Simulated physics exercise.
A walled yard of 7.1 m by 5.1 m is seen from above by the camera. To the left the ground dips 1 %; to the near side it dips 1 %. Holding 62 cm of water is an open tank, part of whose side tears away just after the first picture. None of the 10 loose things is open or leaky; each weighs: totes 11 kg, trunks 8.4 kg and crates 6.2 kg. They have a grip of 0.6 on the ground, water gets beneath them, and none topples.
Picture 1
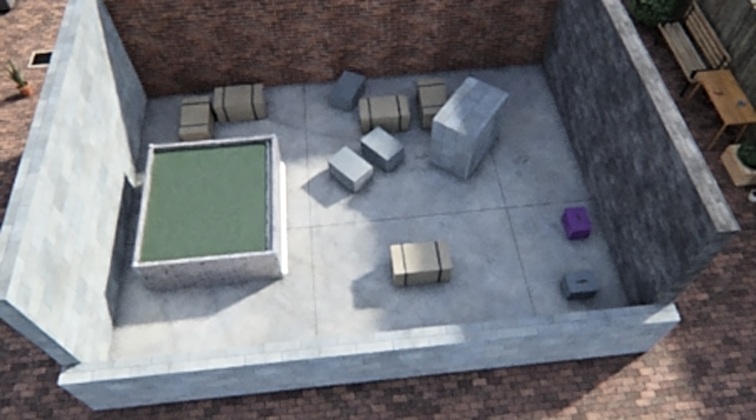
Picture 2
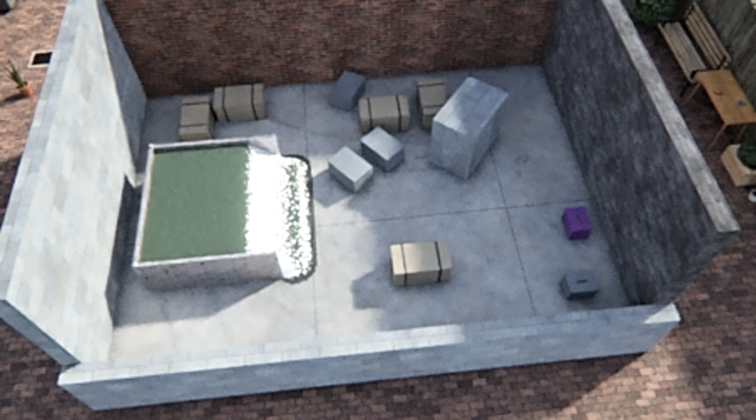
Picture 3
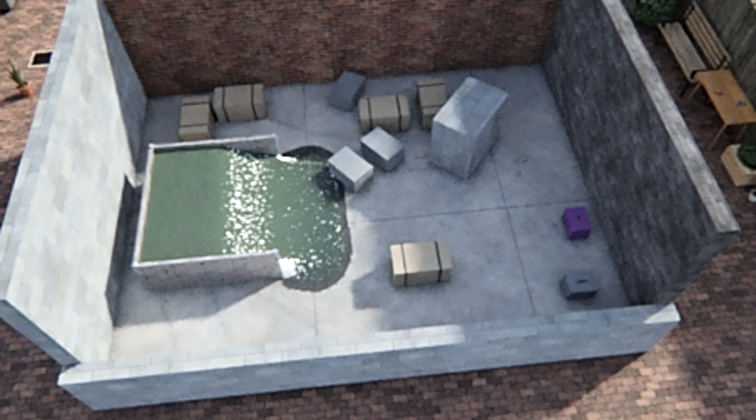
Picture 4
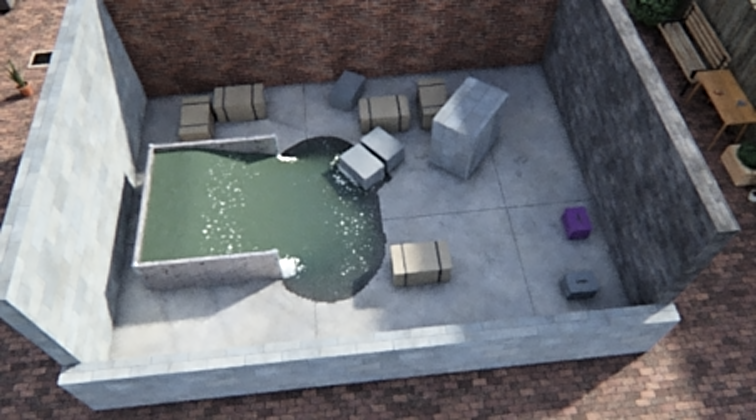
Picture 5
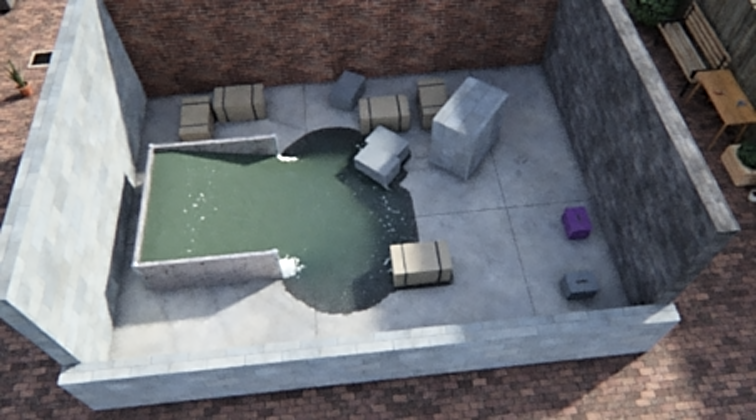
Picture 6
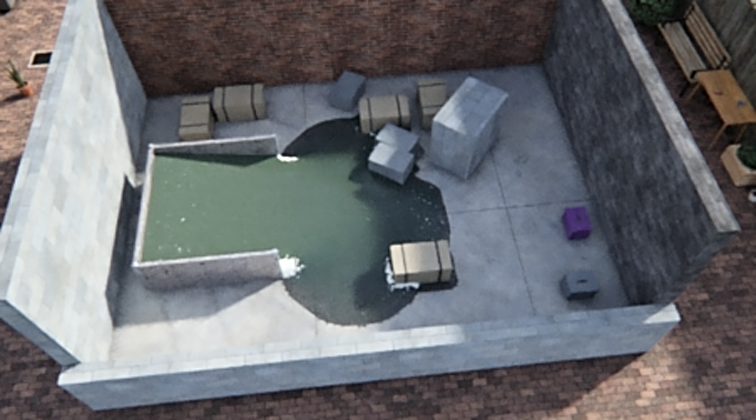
A walled yard with a pale concrete floor is seen from above by a still camera, with brick paving outside. A tank of green water stands at left, tan strapped trunks and grey boxes lie about, a tall grey block leans at upper right, and a purple tote sits at right. The tank's right side gives way, water spreads rightward across the floor, and two grey boxes shift together toward the block.
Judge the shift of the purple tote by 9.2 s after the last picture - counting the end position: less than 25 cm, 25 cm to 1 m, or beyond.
The purple tote shifts somewhat.
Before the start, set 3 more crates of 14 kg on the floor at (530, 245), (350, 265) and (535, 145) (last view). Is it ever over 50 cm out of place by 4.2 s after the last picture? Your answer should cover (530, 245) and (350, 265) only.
Beyond the mark, beyond the mark.
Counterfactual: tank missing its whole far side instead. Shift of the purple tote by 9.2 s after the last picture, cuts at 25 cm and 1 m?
So the purple tote keeps its position.
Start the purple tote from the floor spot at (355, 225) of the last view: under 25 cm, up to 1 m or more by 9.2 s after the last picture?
Well, it is shoved a long way.
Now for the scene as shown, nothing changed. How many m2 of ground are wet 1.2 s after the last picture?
My estimate is roughly 23 m2.
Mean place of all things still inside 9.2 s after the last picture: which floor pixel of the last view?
Centre of the remaining things: Roughly (302, 158).
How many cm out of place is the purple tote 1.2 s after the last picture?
Roughly 30 cm by then.
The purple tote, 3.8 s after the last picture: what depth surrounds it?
Roughly 14 cm deep.
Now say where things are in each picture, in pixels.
In the first frame, the purple tote at (579, 218) rests on the ground; water covers 3.7 m2; 0 of 10 have shifted.
In the second frame, the purple tote at (579, 218) rests on the ground; 4.8 m2 under water; 0 of 10 have shifted.
In the third frame, the purple tote at (579, 218), on the bottom; 6.0 m2 under water; 0 of 10 have shifted.
In the fourth frame, the purple tote at (579, 218), on the bottom; water covers 7.4 m2; 1 of 10 have shifted.
In the fifth frame, the purple tote at (579, 218) rests on the ground; water covers 9.1 m2; 2 of 10 have shifted.
In the sixth frame, the purple tote at (579, 218), on the bottom; water covers 10.7 m2; 2 of 10 have shifted.
Then, 1.2 s after the last picture the purple tote is near (598, 221), 0.3 m from its start, aground; 4 afloat.
Then, 3.8 s after the last picture the purple tote is near (580, 205), 0.2 m from its start, afloat; 7 afloat.
Then, 6.2 s after the last picture the purple tote is near (578, 186), 0.6 m from its start, afloat; 6 afloat.
Then, 9.2 s after the last picture the purple tote is near (579, 194), 0.4 m from its start, aground; 8 afloat.
